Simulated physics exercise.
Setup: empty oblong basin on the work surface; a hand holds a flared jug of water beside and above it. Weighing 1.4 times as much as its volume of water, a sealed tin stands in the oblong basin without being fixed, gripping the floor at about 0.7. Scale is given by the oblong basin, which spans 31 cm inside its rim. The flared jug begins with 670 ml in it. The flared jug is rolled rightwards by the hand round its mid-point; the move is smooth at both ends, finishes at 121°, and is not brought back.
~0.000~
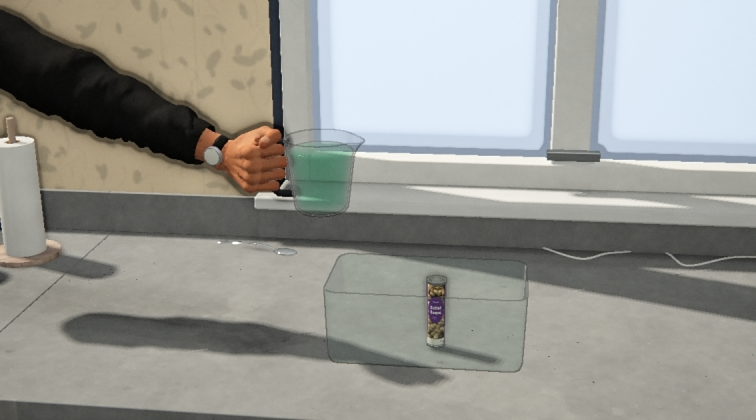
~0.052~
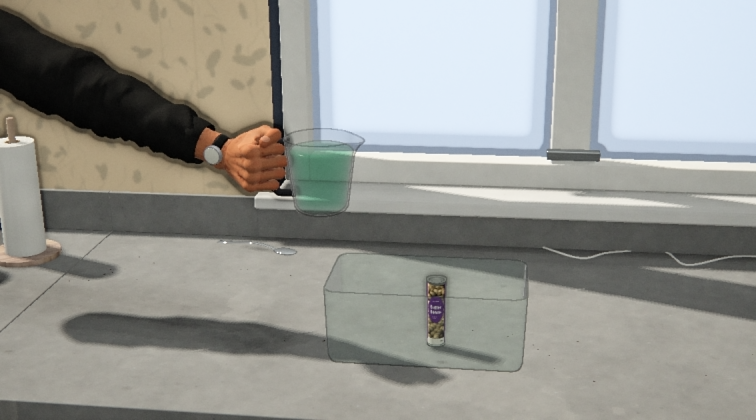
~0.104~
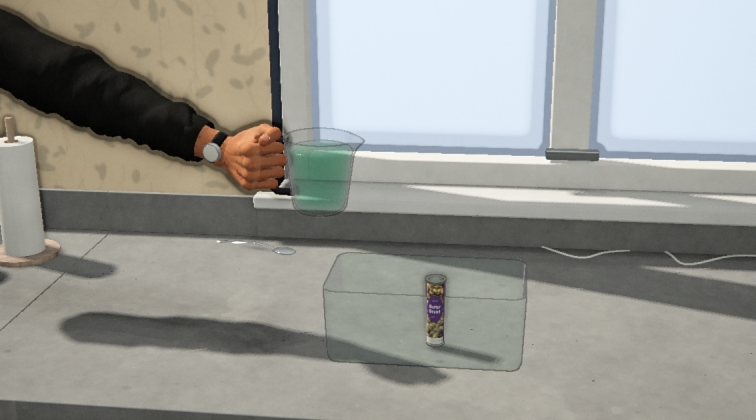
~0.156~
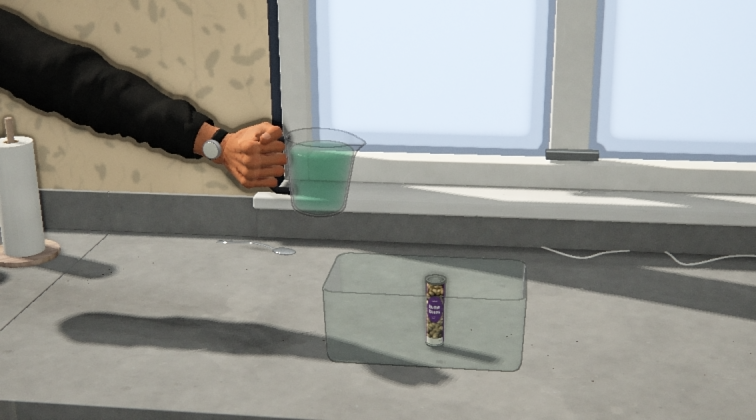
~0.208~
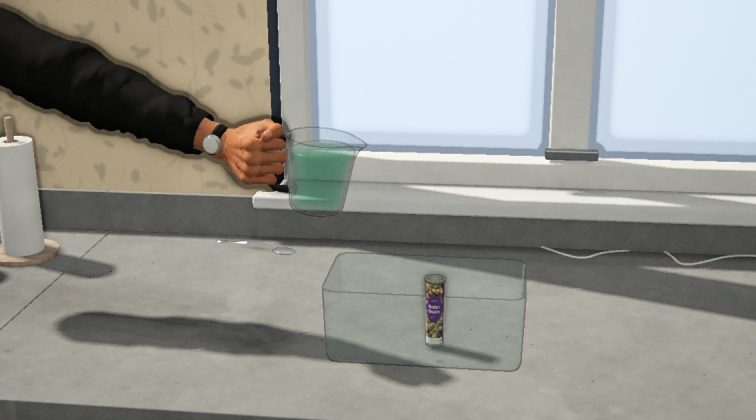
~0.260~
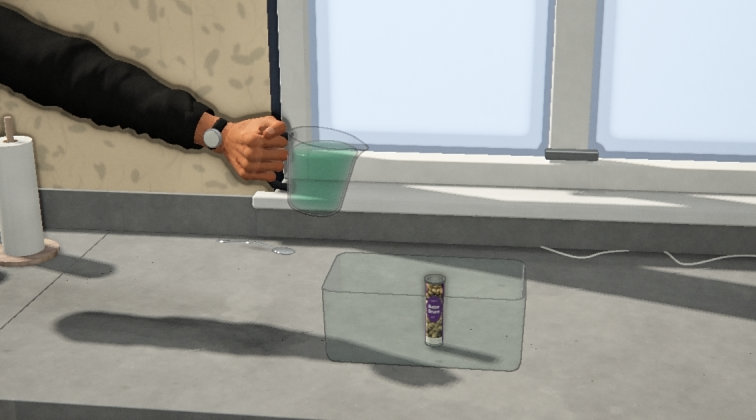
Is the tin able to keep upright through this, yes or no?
Yes, it remains upright.
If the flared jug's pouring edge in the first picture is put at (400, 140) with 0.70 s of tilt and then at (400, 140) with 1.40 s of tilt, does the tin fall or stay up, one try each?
Run one: It tumbles. Run two: It does not tip.
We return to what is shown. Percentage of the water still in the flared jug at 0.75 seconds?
Close to 72 percent of the liquid remains at that time.
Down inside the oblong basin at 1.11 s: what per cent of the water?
Some 74 percent.
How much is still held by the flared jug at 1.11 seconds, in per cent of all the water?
Roughly 10 per cent.
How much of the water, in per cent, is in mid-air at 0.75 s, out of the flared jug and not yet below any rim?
About 20 per cent.
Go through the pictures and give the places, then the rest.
It leans 0°; its right rim is at (365, 140); the water meets the walls at (289, 147) and (355, 149); the oblong basin's rim runs from (332, 273) to (527, 281); the tin's top is at (437, 283), in the first frame.
It leans 0°; its right rim is at (365, 140); the water meets the walls at (289, 147) and (354, 149), in the second frame.
It leans 2°; its right rim is at (365, 141); the water meets the walls at (289, 146) and (354, 149), in the third frame.
It leans 4°; its right rim is at (366, 143); the water meets the walls at (290, 147) and (355, 150), in the fourth frame.
It leans 6°; its right rim is at (367, 145); the water meets the walls at (290, 146) and (357, 149), in the fifth frame.
It leans 10°; its right rim is at (369, 148); the water meets the walls at (292, 147) and (360, 150), in the sixth frame.
Then, 0.75 s in, the tilt is 68° and 72 per cent is still to pour; the tin stands where it began.
Then, 1.11 s in, the tilt is 109° and 10 per cent is still to pour; the tin stands 1 cm from where it began.
Then, 1.49 s in, the tilt is 121° and 0 per cent is still to pour; the tin stands 1 cm from where it began.
Then, 1.90 s in, the tilt is 121° and 0 per cent is still to pour; the tin stands 1 cm from where it began.
Finally, the tin stands 1 cm from where it began.
